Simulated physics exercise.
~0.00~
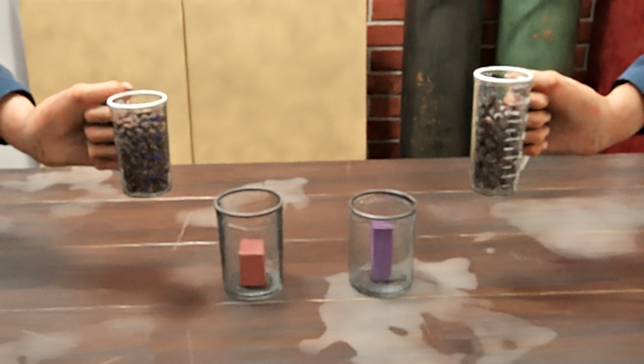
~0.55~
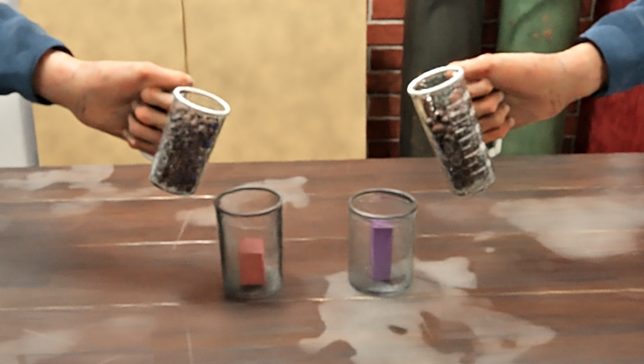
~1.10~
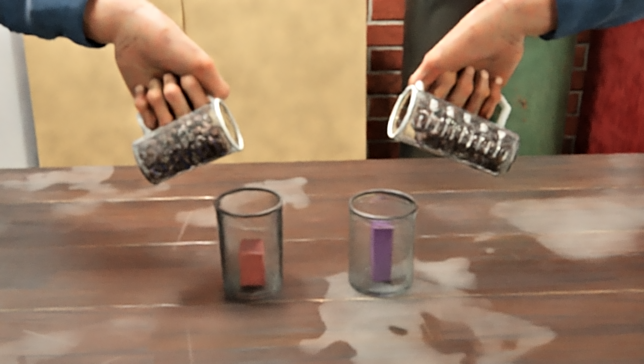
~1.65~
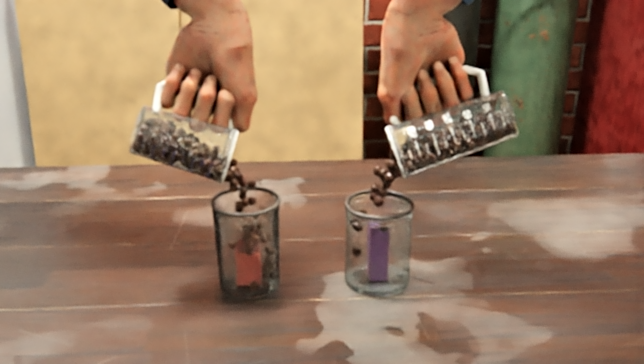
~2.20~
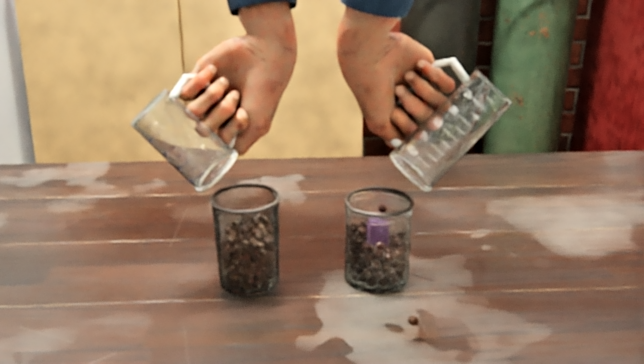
Two hands tipped clear cups of small dark pieces into two glasses, burying the red block on the left while the purple block on the right still showed above the pile, with one stray piece lying on the wooden table.
